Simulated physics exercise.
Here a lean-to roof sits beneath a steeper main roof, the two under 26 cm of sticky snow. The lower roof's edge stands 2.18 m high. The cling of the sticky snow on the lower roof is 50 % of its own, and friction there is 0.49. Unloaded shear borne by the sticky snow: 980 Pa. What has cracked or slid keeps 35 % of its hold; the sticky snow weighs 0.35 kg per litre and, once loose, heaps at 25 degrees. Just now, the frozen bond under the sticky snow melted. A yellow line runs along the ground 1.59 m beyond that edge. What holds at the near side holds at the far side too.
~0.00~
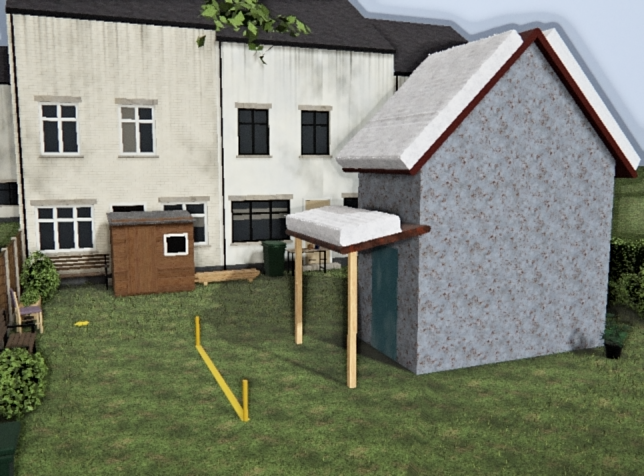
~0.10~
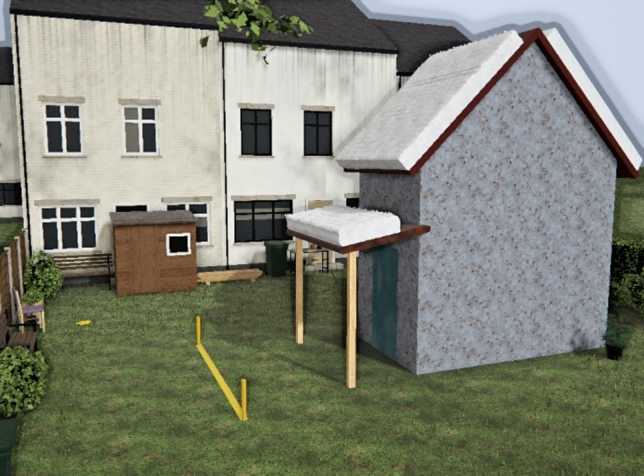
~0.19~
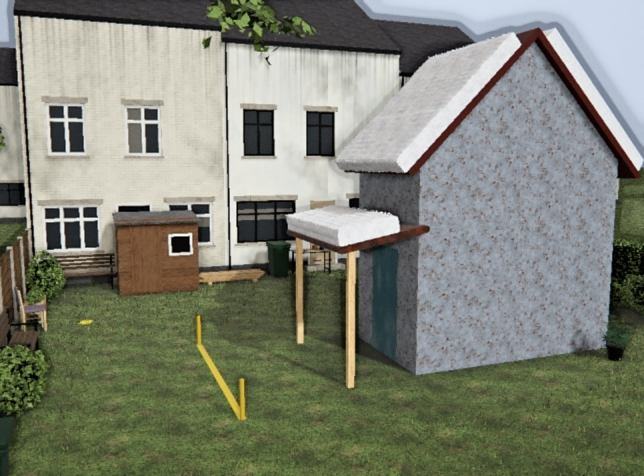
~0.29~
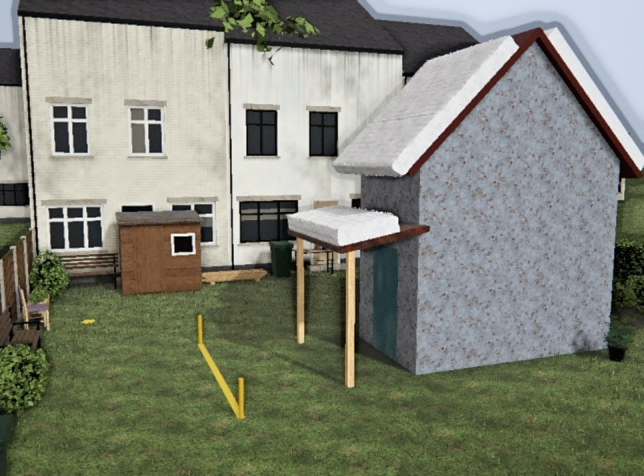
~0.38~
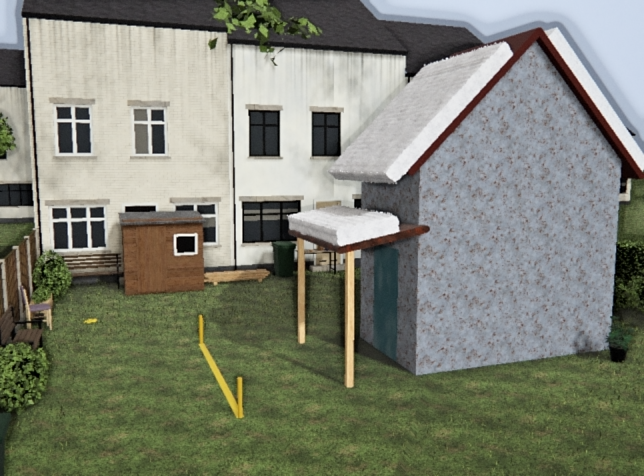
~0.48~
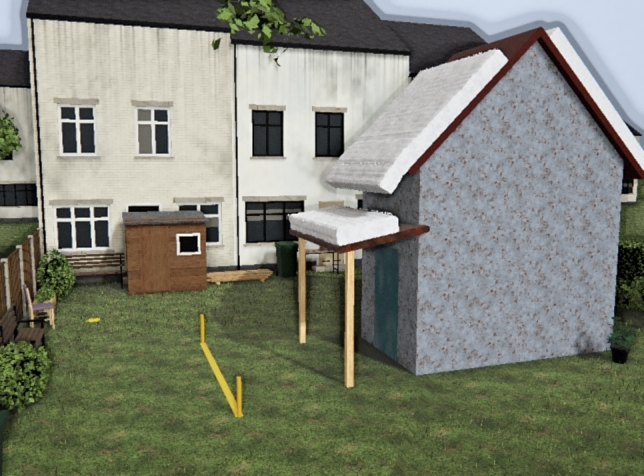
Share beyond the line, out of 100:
25 %.
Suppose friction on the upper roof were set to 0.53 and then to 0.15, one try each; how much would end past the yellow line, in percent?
Respectively near 8 % and near 40 %.
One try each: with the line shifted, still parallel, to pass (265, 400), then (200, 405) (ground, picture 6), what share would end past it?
In that order: 45 %, 14 %.
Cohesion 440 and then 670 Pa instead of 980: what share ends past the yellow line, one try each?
In turn about 45 %, 40 %.
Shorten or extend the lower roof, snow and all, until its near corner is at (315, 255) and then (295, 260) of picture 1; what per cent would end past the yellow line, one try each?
Try 1: Near 12 %; try 2: Near 10 %.
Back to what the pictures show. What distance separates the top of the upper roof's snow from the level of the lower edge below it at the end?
I'd put it at around 0.5 m up.
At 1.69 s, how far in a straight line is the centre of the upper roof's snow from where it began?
Straight-line shift: Roughly 4.0 m.
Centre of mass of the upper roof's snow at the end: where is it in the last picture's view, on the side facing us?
(266, 353) or thereabouts.
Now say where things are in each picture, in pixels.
The first frame shows front end of the sticky snow at (409, 151).
The second frame shows front end of the sticky snow at (407, 167), its middle shifted 1.7 cm.
The third frame shows front end of the sticky snow at (405, 153), its middle shifted 7.1 cm, 2 % of it past the upper edge, in one piece.
The fourth frame shows front end of the sticky snow at (401, 155), its middle shifted 16 cm, 6 % of it past the upper edge, in one piece.
The fifth frame shows front end of the sticky snow at (394, 168), its middle shifted 29 cm, 11 % of it past the upper edge, in one piece.
The sixth frame shows front end of the sticky snow at (388, 172), its middle shifted 47 cm, 17 % of it past the upper edge, cracking.
By 1.04 s, none is below the lower edge and 0 % is past the line.
By 1.69 s, 49 % is below the lower edge and 6 % is past the line.
By 2.35 s, 68 % is below the lower edge and 25 % is past the line.
By 3.00 s, 68 % is below the lower edge and 25 % is past the line.
By 3.10 s, at the end, 68 % is below the lower edge and 25 % is past the line.
